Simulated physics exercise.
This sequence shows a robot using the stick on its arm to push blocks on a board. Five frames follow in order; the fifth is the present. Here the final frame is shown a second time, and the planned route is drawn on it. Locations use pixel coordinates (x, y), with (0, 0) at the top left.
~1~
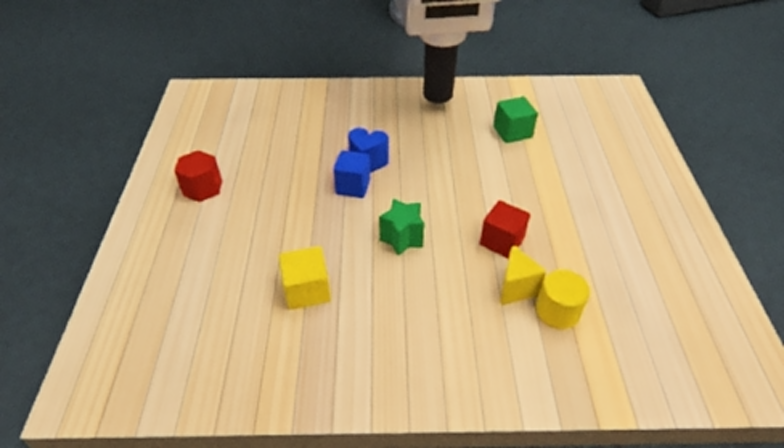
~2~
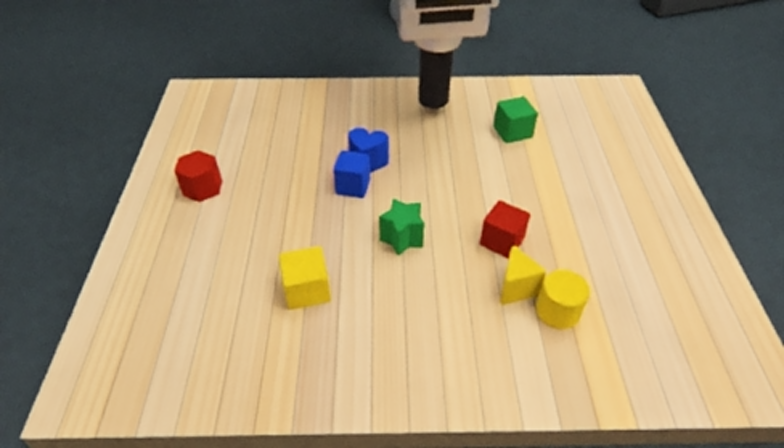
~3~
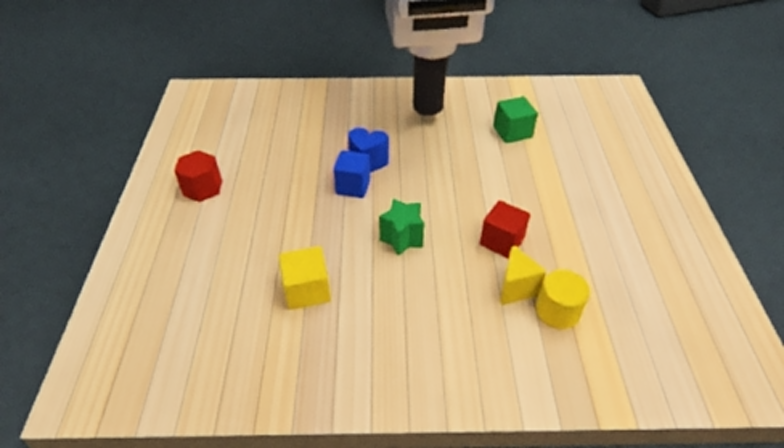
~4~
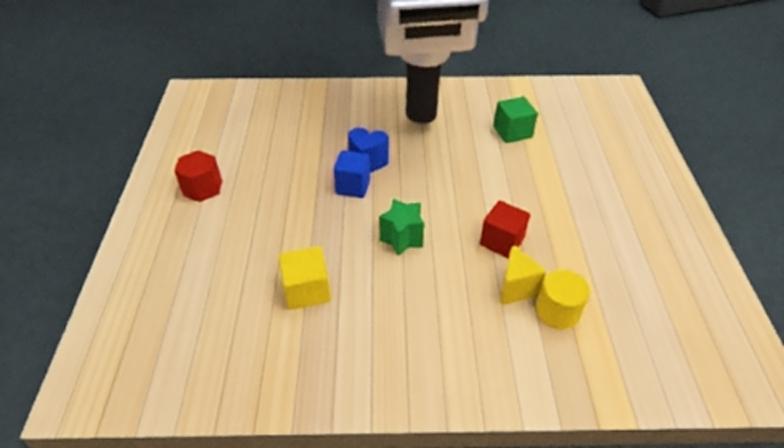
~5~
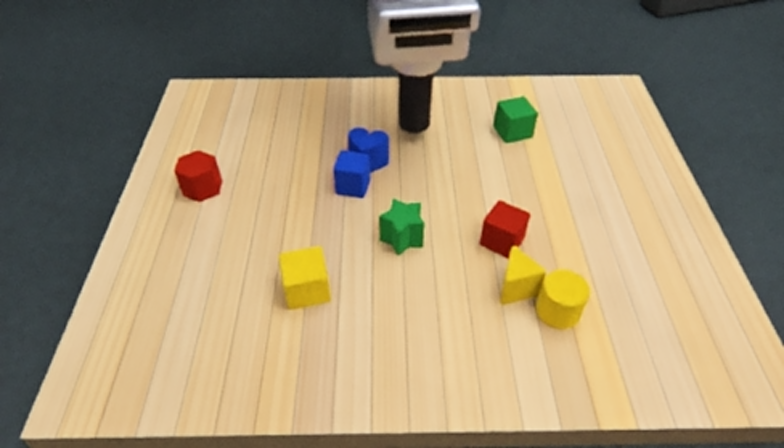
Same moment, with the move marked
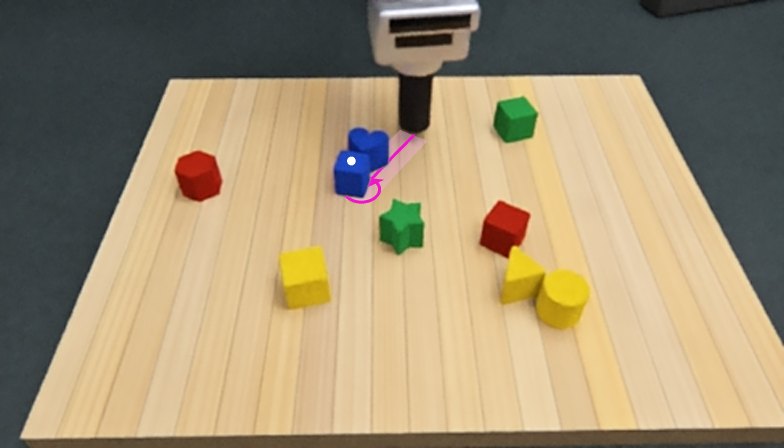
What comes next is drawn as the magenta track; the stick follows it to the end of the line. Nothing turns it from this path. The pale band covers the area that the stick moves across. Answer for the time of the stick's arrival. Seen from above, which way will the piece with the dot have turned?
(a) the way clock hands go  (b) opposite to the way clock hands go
My answer is option b.
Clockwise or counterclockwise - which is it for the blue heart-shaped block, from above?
Twists clockwise.
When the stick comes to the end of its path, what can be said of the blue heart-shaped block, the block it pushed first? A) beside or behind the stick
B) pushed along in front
It's A.
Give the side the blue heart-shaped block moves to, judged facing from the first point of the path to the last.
Its shift is rightward.
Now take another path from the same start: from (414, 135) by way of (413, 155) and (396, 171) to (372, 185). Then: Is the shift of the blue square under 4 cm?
Yes - that is the case.
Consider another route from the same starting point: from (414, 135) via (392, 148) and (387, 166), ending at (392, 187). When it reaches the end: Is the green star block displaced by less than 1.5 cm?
Yes, that is what happens.
Drawn move, in a line from (414, 135) to (362, 190); the dot is on the blue square.
On the path given first. One third of the way, stick at (397, 141); blue heart-shaped block at (363, 139).
Two thirds of the way, stick at (379, 159); blue square at (344, 169); blue heart-shaped block at (344, 145), turned 60° clockwise.
At the end, stick at (361, 178); blue square at (330, 182), turned 20° anticlockwise; blue heart-shaped block at (336, 151), turned 110° clockwise; green star block still.
